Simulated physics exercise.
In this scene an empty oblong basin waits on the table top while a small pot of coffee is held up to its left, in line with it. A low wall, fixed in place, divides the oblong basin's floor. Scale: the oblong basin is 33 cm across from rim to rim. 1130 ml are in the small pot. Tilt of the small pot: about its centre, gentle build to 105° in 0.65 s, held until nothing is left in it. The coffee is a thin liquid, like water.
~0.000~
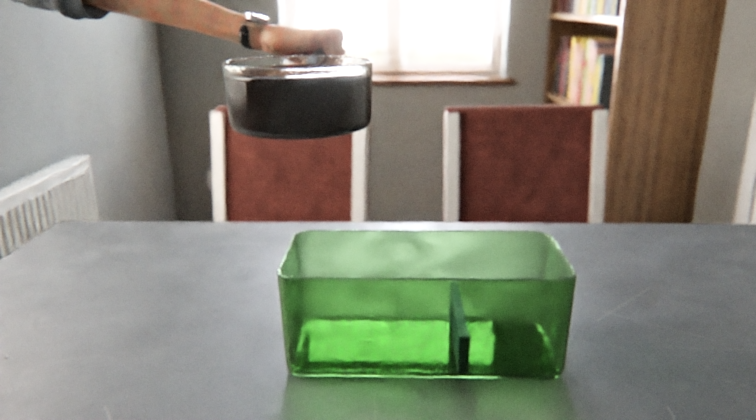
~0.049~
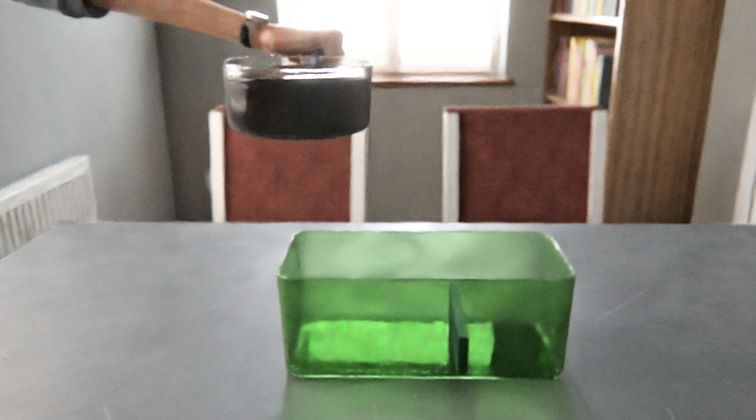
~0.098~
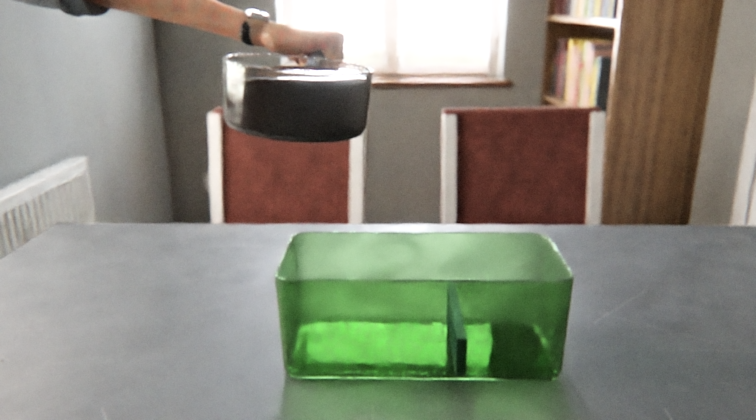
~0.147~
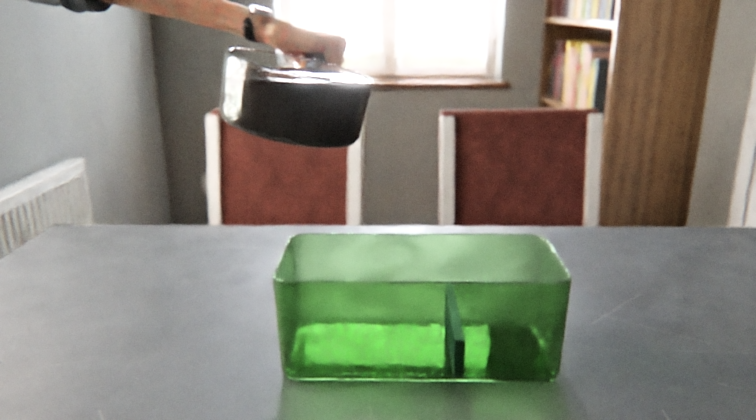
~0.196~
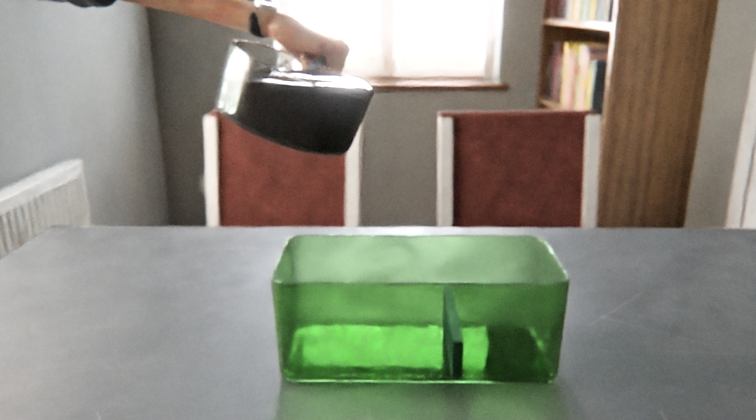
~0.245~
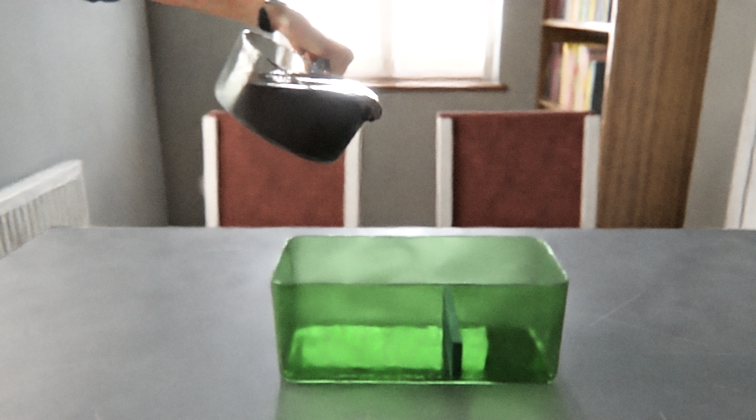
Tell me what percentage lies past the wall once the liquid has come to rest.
Some 16 per cent.
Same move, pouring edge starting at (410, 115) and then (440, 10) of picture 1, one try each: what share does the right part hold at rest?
I'd say 30 percent on the first go, 55 percent on the next.
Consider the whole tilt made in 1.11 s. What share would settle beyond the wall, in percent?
In that case, roughly 30 per cent.
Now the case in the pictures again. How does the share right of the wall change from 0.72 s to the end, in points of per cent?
Looks like it went upward, around 6 per cent.
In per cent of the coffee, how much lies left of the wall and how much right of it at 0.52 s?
About 22 % left, 3 % right.
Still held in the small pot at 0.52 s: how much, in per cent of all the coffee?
Around 20 in a hundred.
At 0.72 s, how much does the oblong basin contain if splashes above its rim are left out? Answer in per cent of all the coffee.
Some 88 percent of the total.
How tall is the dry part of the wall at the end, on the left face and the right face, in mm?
Left side: Around 22 mm. Right side: Around 40 mm.
After 0.52 s the tilt is 94° and 20 per cent is still to pour, 21 is left of the wall and 3 right of it.
After 0.72 s the tilt is 105° and 4 per cent is still to pour, 78 is left of the wall and 9 right of it.
After 0.92 s the tilt is 105° and 0 per cent is still to pour, 75 is left of the wall and 13 right of it.
After 1.15 s the tilt is 105° and 0 per cent is still to pour, 75 is left of the wall and 15 right of it.
In the end 75 per cent lies left of the wall, 16 right of it and 9 outside.
